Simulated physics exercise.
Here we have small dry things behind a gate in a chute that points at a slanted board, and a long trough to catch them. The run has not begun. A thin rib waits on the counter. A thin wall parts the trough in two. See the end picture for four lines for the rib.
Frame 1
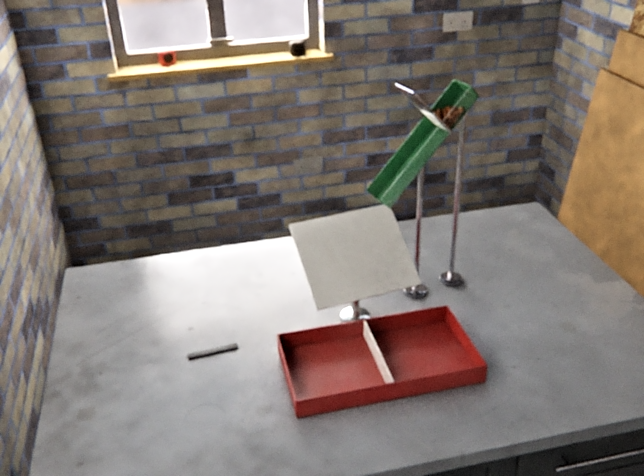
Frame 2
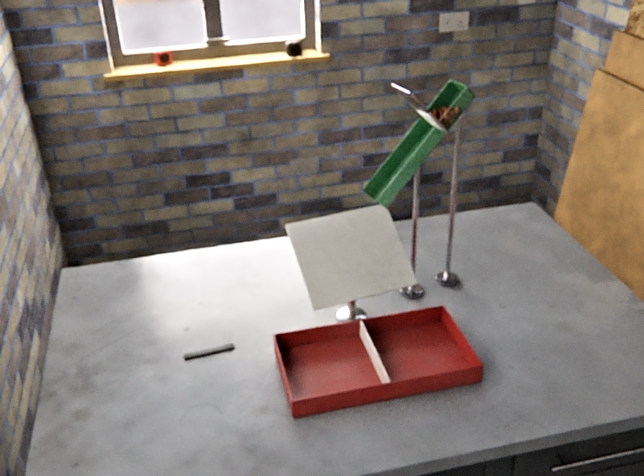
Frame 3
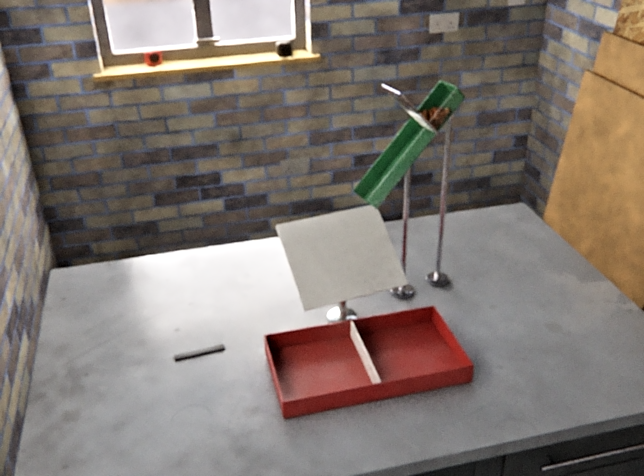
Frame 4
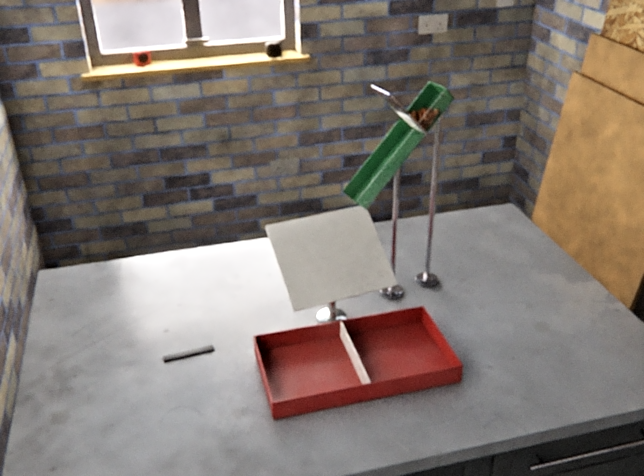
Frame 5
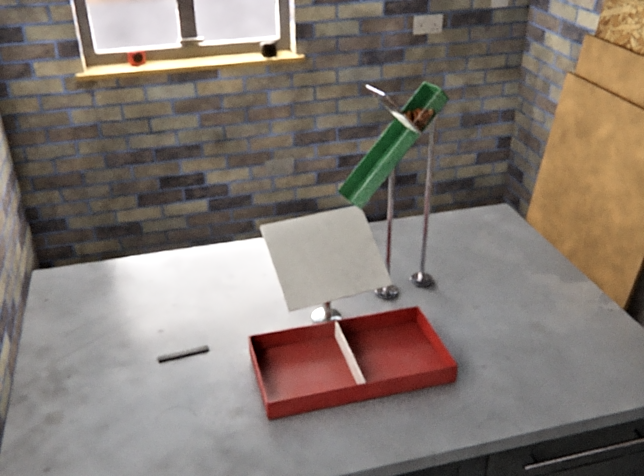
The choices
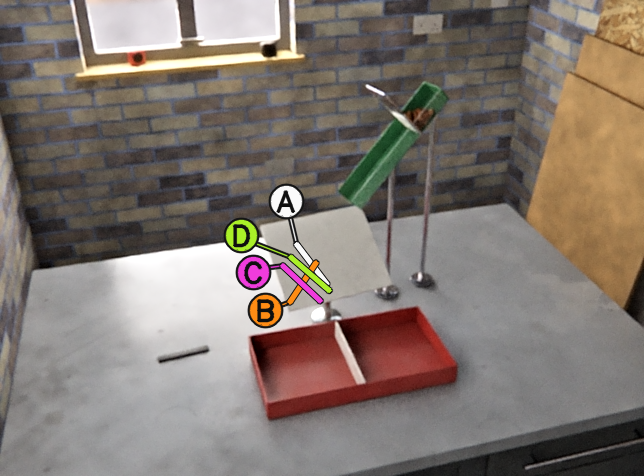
A green chute points at a slanted board above a red divided tray, all staying still.
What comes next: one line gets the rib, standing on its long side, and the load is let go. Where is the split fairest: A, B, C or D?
C.
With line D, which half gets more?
More lands on the right.
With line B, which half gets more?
Left.
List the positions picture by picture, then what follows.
Load behind the gate at (445, 115), cereal balls; lip of the chute at (383, 203), sloping fairly steeply, in the first picture.
Middle of the board at (352, 254), tilted fairly steeply; middle of its low edge at (367, 296); of its high edge at (337, 214), in the second picture.
Front corners of the trough at (283, 402) and (473, 365); front end of its middle wall at (381, 383); gate still shut at (417, 117), in the third picture.
Middle of the load at (420, 116); lip at (359, 204), in the fourth picture.
Middle of the load at (415, 117); lip at (354, 205), in the fifth picture.
On the marked copy, line A from (296, 244) to (326, 283); line B from (315, 262) to (290, 301); line C from (282, 265) to (320, 300); line D from (290, 257) to (329, 290).
With A, of what is caught, about a quarter in the left half, most in the right.
With B, of what is caught, most in the left half, a small part in the right.
With C, of what is caught, about half in the left half, about half in the right.
With D, of what is caught, a small part in the left half, nearly all in the right.
